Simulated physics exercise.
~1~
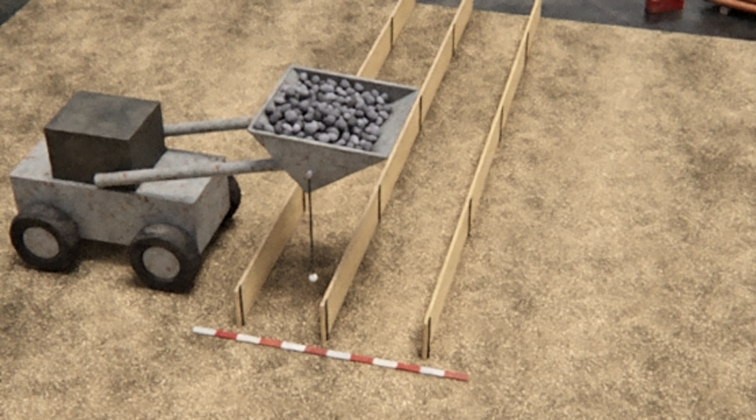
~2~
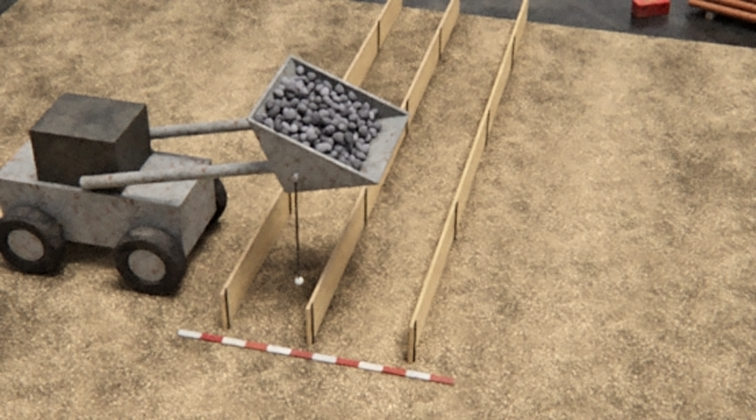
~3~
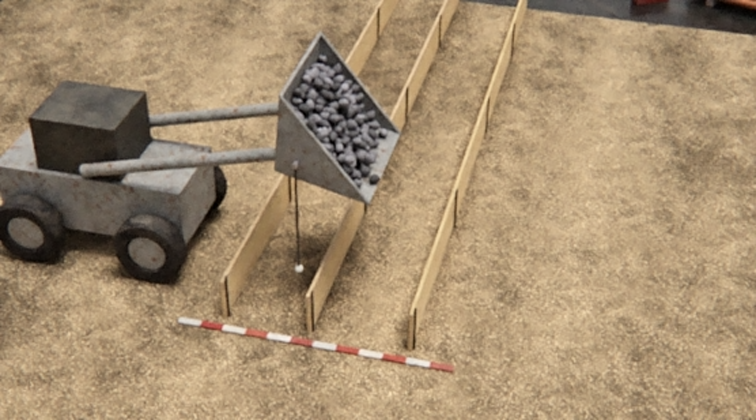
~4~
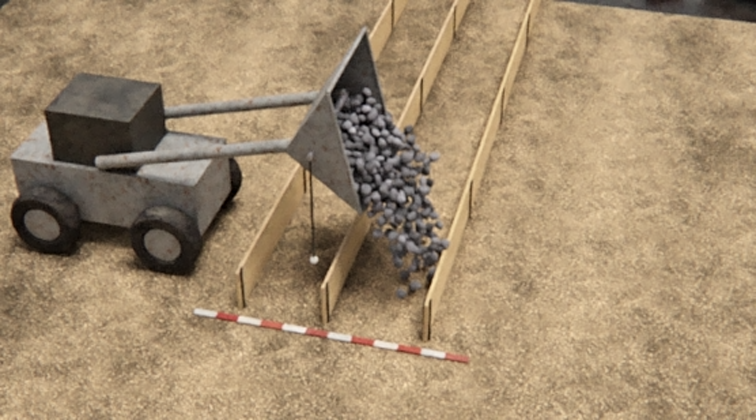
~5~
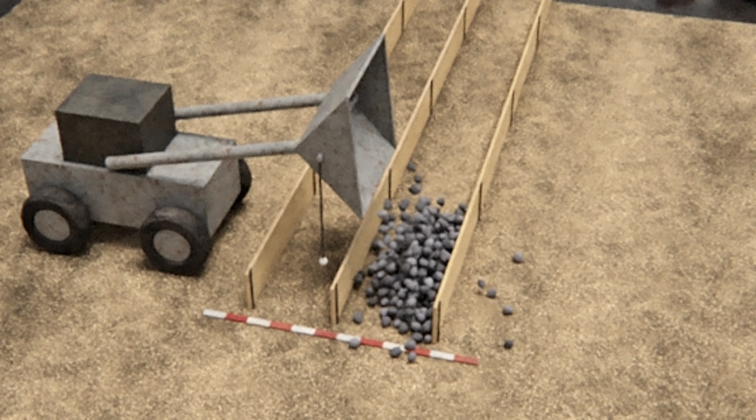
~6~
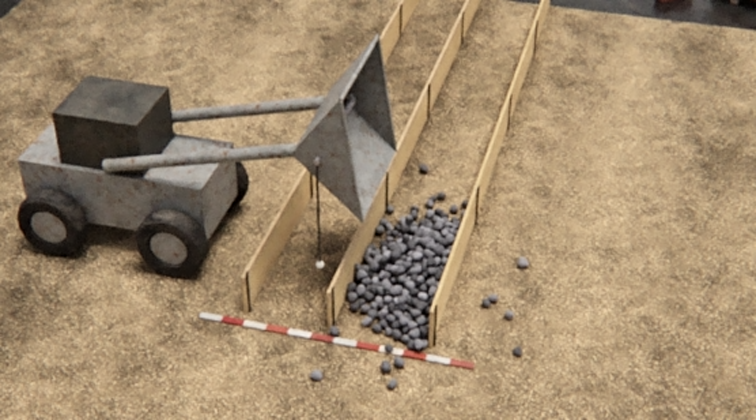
A grey loader tipped its raised bucket steeply to the right and poured out dark rounded stones, which piled up between the middle and right wooden planks, with a few scattered outside, and the emptied bucket ended still tilted beside them.
